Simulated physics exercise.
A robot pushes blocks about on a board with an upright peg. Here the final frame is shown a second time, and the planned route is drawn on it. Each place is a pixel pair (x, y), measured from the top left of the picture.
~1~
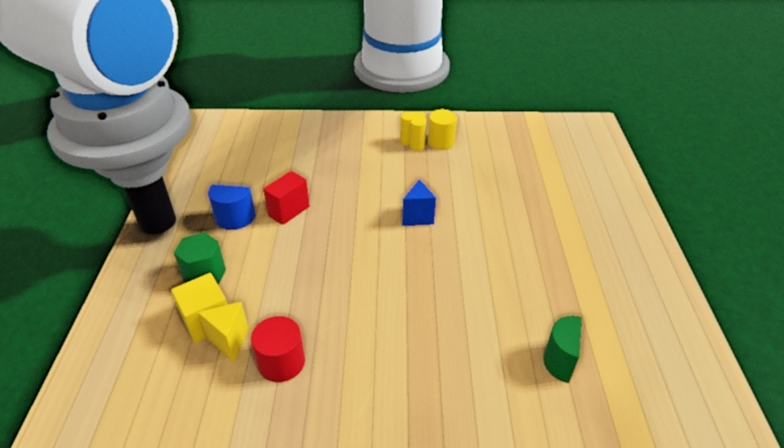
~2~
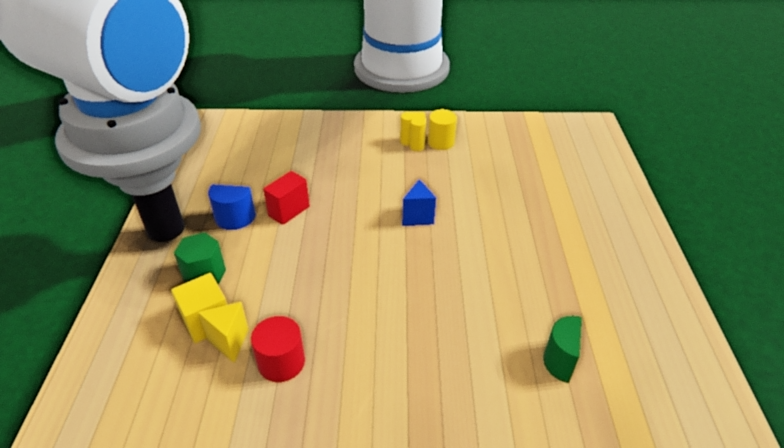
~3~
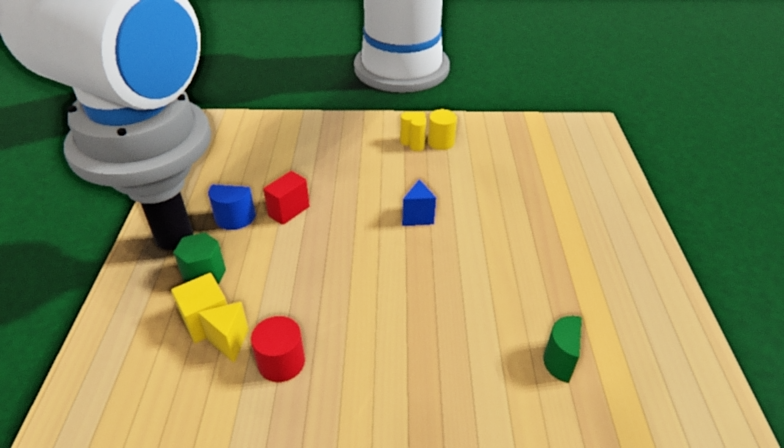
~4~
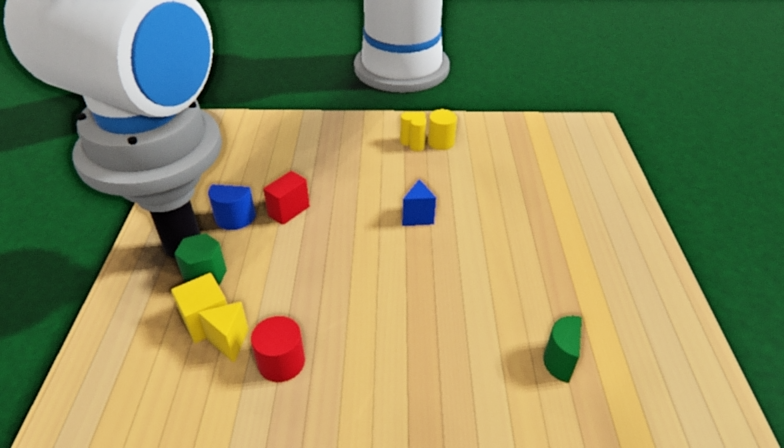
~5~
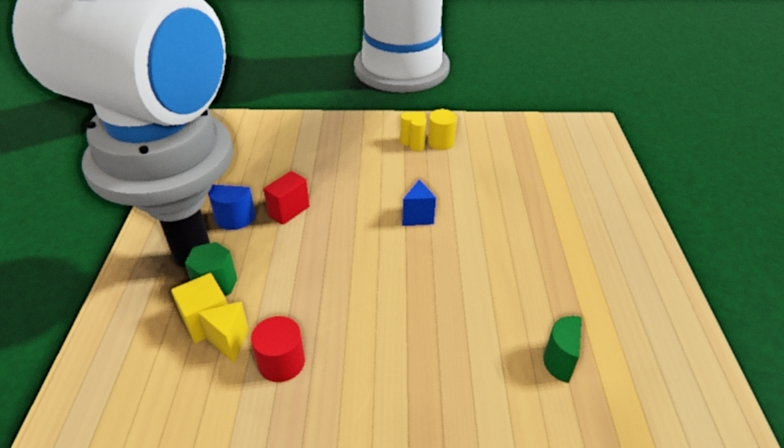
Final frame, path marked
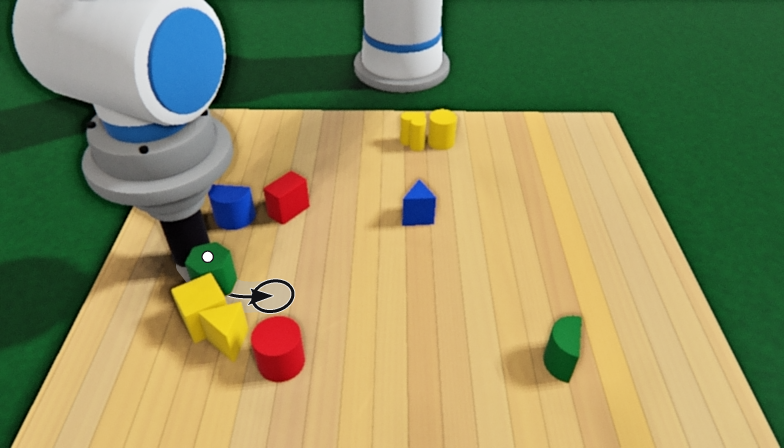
A robot arm's dark peg starts at the upper left of a wooden board scattered with coloured blocks and slides a short way down and to the right. It reaches the green hexagon and nudges it slightly down and right, while the other blocks stay still.
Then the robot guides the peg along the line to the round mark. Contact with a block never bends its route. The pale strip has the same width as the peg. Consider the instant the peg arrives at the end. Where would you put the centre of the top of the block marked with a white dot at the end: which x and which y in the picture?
Put as a pixel place, it's (293, 293).
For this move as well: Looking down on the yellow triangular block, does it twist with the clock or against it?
Bird's-eye view: Counterclockwise.
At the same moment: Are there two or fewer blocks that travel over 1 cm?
Final answer: No.
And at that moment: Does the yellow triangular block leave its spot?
In short: Yes.
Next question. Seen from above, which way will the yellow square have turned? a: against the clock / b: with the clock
The correct letter is b.
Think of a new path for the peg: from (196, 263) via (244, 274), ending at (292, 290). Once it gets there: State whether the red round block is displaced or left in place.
Here's my answer: The red round block remains in position.
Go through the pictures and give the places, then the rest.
In the first picture, peg's lower end (158, 222); yellow square (198, 294); green hexagon (196, 247); yellow triangular block (222, 316); blue half-round block (227, 193).
In the second picture, peg (166, 230); blocks still.
In the third picture, peg (175, 238); blocks still.
In the fourth picture, peg (184, 246); blocks still.
In the fifth picture, peg (193, 254); yellow square (198, 294); green hexagon (208, 257); yellow triangular block (222, 316); blue half-round block (227, 193).
Drawn move, from (196, 263) over (212, 282) and (237, 296) to (273, 296); the dot is on the green hexagon.
The first path, step by step. One third of the way, peg (210, 274); yellow square (207, 302), turned 45° clockwise; green hexagon (233, 272), turned 25° anticlockwise; yellow triangular block (219, 332), turned 20° anticlockwise.
Two thirds of the way, peg (237, 288); yellow square (207, 305), turned 60° clockwise; green hexagon (264, 285), turned 30° anticlockwise; yellow triangular block (218, 336), turned 25° anticlockwise.
At the end, peg (271, 288); yellow square (207, 305), turned 60° clockwise; green hexagon (293, 293); yellow triangular block (218, 336), turned 25° anticlockwise; blue half-round block still.
